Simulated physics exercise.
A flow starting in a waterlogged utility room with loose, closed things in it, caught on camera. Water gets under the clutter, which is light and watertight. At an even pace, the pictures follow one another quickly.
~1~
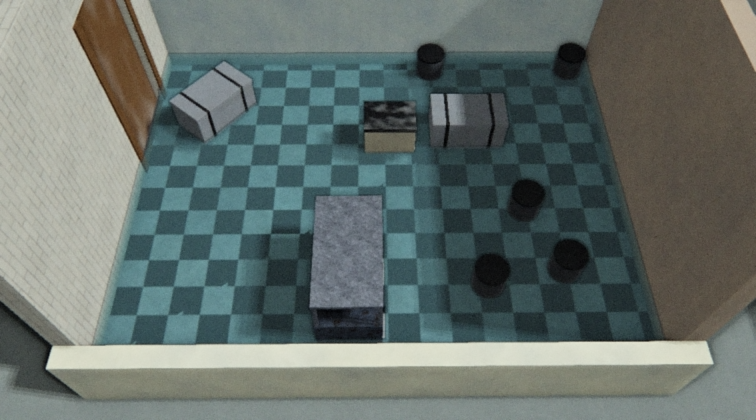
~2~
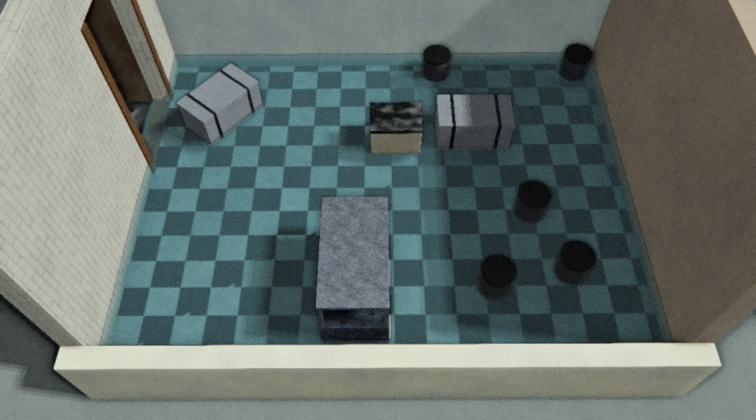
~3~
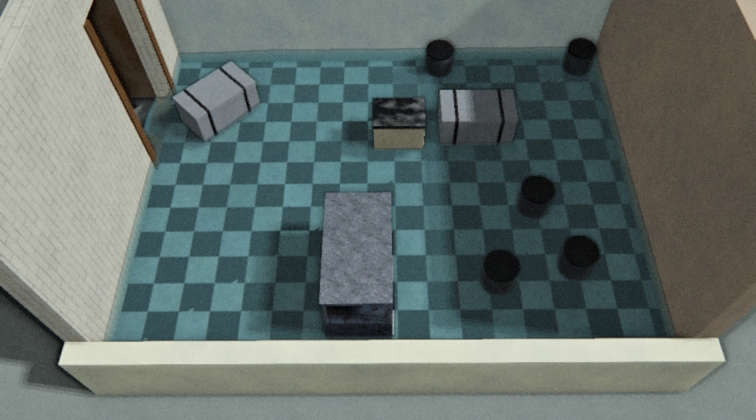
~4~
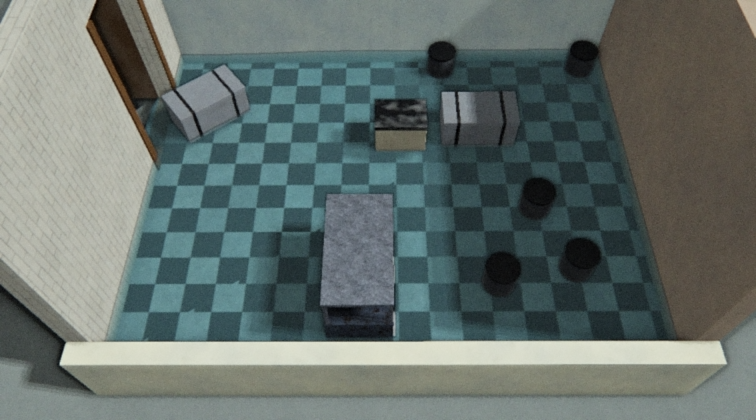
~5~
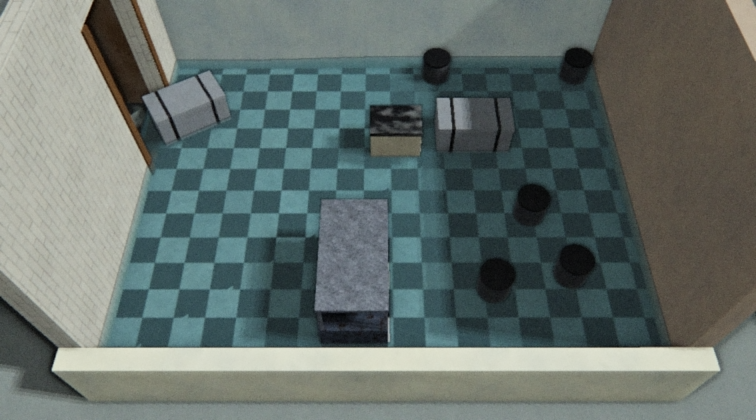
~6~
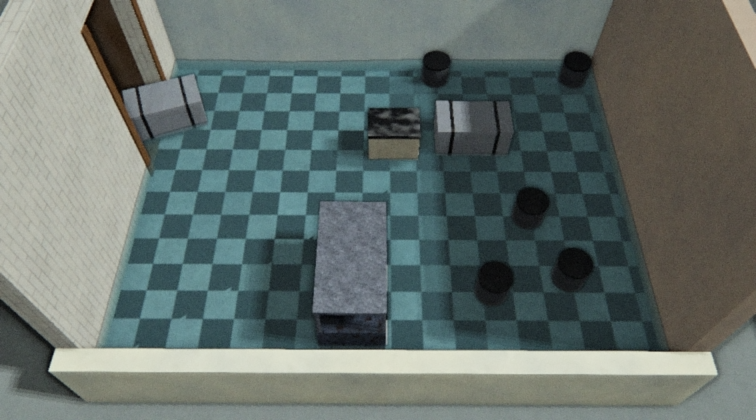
A grey strapped trunk drifts left across the tiled room to the open doorway.
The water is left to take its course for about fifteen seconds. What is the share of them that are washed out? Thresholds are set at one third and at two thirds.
I would say fewer than one third.
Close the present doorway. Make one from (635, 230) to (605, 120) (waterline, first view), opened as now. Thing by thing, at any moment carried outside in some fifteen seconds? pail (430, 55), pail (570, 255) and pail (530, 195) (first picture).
In sequence: Escapes, escapes, escapes.
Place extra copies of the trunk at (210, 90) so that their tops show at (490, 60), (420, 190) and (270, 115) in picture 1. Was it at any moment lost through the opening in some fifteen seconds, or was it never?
First copy doesn't escape, second copy doesn't escape, third copy escapes.
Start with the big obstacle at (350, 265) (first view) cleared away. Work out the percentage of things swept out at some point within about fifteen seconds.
10 in a hundred.
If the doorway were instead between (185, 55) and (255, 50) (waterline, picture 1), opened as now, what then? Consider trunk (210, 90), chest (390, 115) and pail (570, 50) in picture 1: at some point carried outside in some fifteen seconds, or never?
Item one: Leaves; item two: Leaves; item three: Remains.
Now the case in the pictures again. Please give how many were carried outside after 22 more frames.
That comes to 1.
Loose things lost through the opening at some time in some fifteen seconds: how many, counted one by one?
Result - 2.
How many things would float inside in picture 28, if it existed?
7 in all.
A moment on, 1 of 8 are out; 7 afloat.
Next, 1 of 8 are out; 7 afloat.
Later, 1 of 8 are out; 7 afloat.
In the end, 2 of 8 are out; 6 afloat.
